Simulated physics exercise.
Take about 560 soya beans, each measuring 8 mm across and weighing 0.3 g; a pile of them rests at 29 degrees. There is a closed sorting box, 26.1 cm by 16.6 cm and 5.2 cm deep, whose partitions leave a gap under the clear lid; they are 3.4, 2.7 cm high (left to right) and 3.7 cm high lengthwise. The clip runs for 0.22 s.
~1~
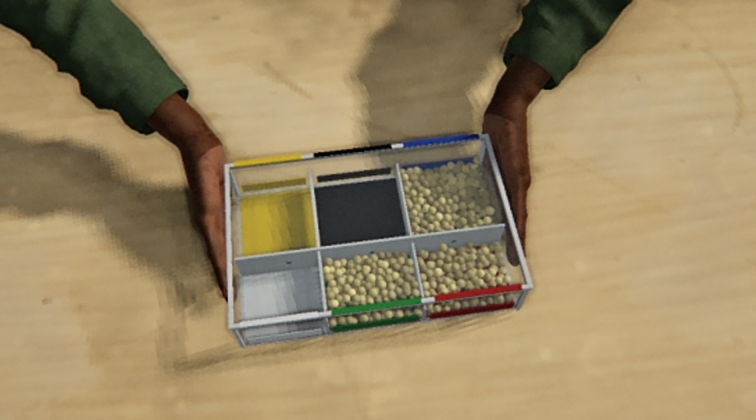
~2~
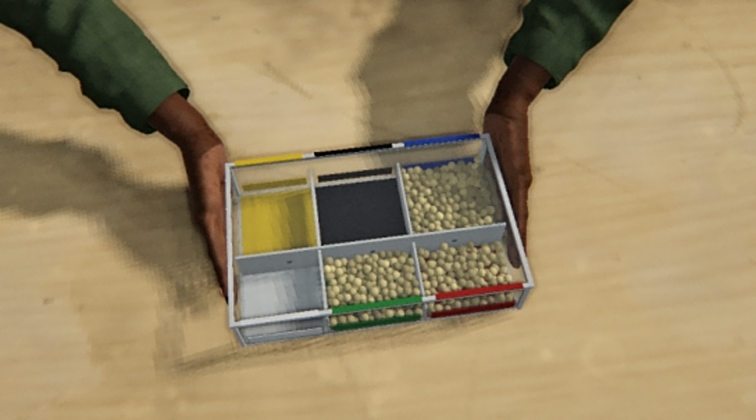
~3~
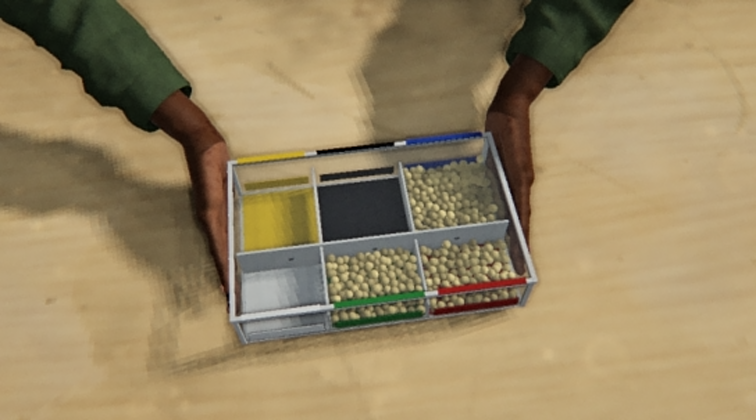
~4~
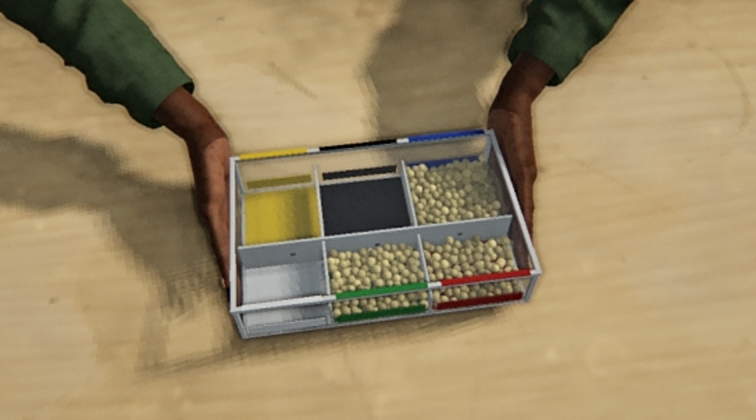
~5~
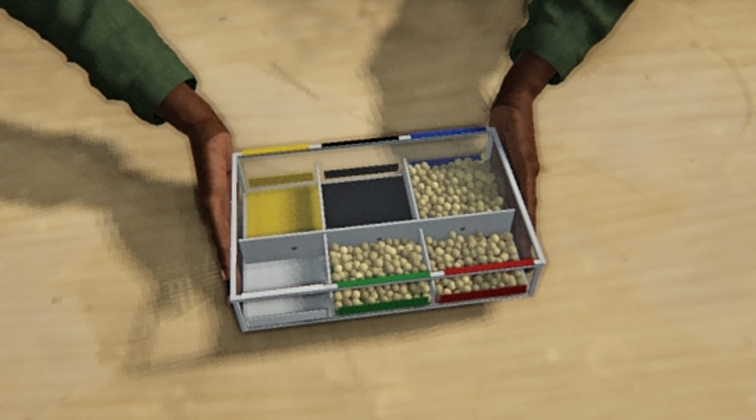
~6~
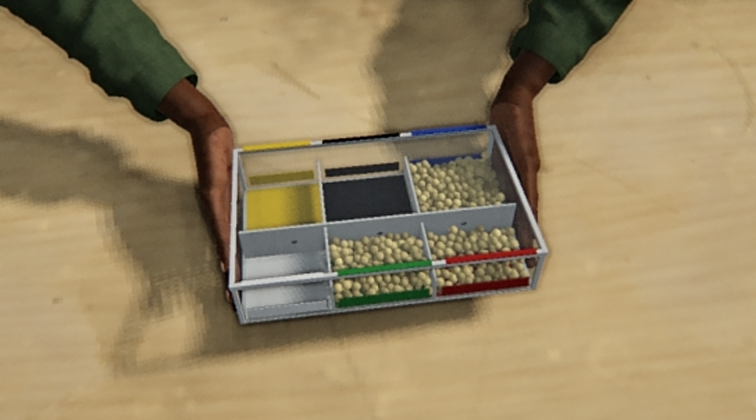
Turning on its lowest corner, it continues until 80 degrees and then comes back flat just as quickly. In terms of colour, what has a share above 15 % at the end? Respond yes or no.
Red: Yes; blue: Yes; green: Yes; yellow: No; white: No; black: No.
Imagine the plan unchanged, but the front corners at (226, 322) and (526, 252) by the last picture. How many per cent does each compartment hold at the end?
Result - red: 10 %; blue: 15 %; green: 25 %; yellow: 25 %; white: 10 %; black: 15 %.
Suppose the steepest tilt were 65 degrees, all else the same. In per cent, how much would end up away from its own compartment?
Some 0 per cent.
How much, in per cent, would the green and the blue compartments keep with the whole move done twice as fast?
Then green would have 20 percent and blue 55 percent.
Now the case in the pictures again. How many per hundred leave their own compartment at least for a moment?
Something like 10 per cent of the pieces.
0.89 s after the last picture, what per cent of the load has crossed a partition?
About 0 percent.
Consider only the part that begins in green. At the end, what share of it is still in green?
Share retained: Approx. 80 %.
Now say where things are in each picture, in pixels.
In the first picture, box tilt 0 degrees, front corners at (234, 325) and (527, 285); red 25 %, blue 50 %, green 30 %.
In the second picture, box tilt 1 degrees, front corners at (234, 323) and (528, 284).
In the third picture, box tilt 3 degrees, front corners at (235, 318) and (531, 279).
In the fourth picture, box tilt 6 degrees, front corners at (236, 309) and (535, 271), lowest corner right back.
In the fifth picture, box tilt 9 degrees, front corners at (236, 297) and (539, 261), lowest corner right back.
In the sixth picture, box tilt 13 degrees, front corners at (234, 285) and (542, 251), lowest corner right back; red 25 %, blue 50 %, green 30 %.
Then, 0.89 s after the last picture, tilt 80 degrees; red 25 %, blue 50 %, green 25 %.
Then, 1.48 s after the last picture, tilt 36 degrees; red 20 %, blue 50 %, green 20 %, black 5 %.
Then, 2.13 s after the last picture, tilt 0 degrees; red 20 %, blue 50 %, green 20 %, black 5 %.
In the end, red 20 %, blue 50 %, green 20 %, yellow 0 %, white 0 %, black 5 %.
